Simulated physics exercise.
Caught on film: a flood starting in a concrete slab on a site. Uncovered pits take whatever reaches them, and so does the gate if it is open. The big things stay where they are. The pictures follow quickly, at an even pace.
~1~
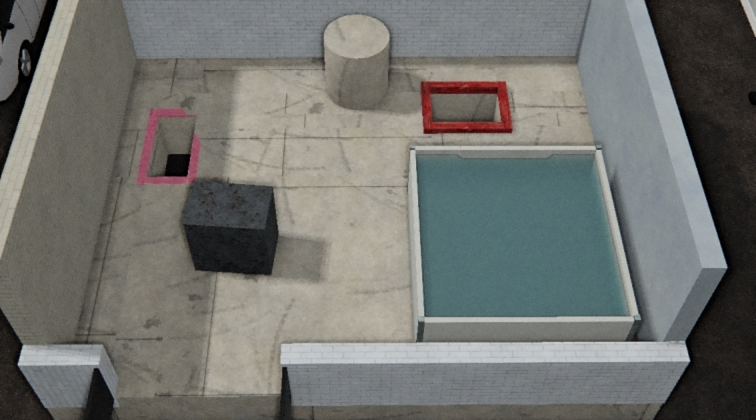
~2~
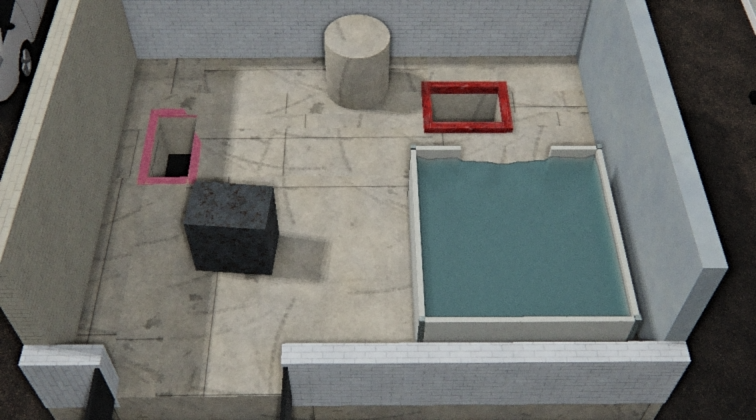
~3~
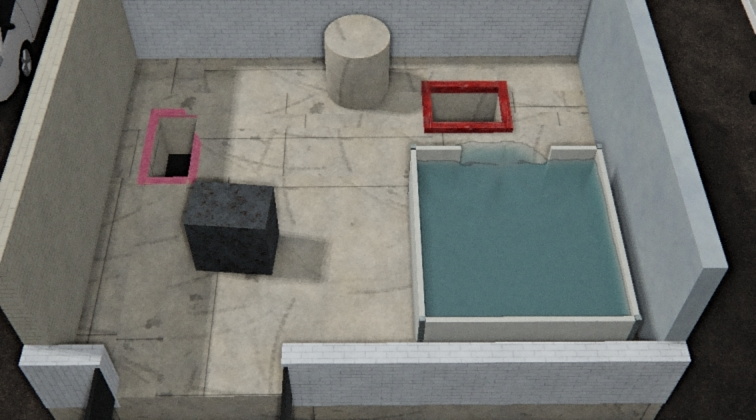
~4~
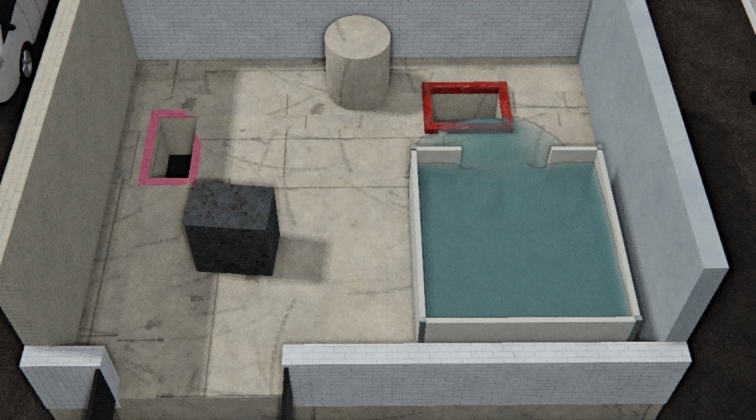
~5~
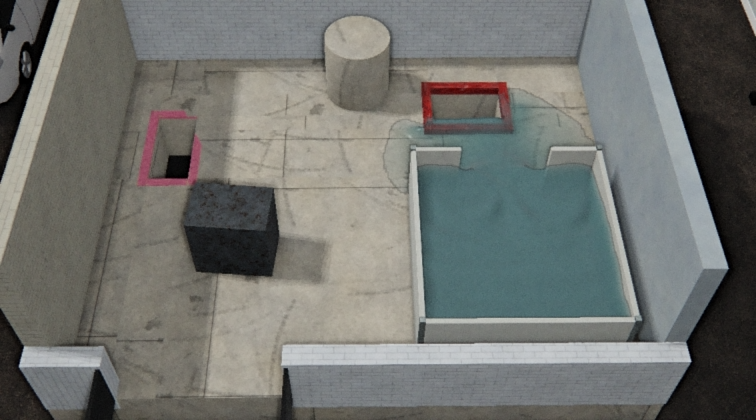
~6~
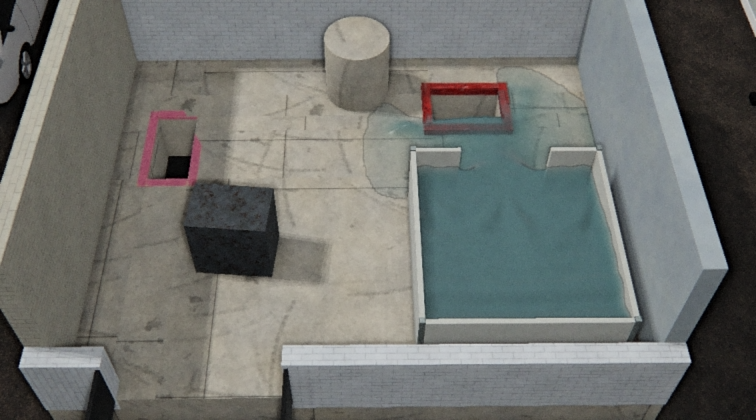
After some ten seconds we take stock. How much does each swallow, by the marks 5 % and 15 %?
The gate takes not even 5 %; the pink pit takes between 5 and 15 %; the red pit takes above 15 %.
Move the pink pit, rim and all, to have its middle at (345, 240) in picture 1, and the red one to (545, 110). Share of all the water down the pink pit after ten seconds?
In per cent: Pink 4.
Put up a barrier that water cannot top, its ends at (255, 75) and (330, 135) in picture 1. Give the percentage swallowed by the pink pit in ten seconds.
Per cent: Pink 8.
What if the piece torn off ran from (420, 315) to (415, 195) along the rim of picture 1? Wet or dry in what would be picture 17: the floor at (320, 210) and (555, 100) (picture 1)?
One after the other: Wet, free of water.
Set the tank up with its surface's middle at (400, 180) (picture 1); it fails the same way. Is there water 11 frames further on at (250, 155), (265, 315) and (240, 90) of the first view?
As listed: Flooded, no water, under water.
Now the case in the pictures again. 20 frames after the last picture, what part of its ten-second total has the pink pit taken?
Roughly 10 per cent.
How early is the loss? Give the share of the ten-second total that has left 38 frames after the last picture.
I make it 70 per cent.
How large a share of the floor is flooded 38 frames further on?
Close to 80 %.
A moment on, water covers 25 % of the floor; the gate 0 %, the pink pit 0 %, the red pit 8 %.
Next, water covers 40 % of the floor; the gate 0 %, the pink pit 0 %, the red pit 15 %.
Then, water covers 55 % of the floor; the gate 0 %, the pink pit 1 %, the red pit 22 %.
Later, water covers 80 % of the floor; the gate 0 %, the pink pit 5 %, the red pit 30 %.
In the end, water covers 95 % of the floor; the gate 3 %, the pink pit 13 %, the red pit 33 %.
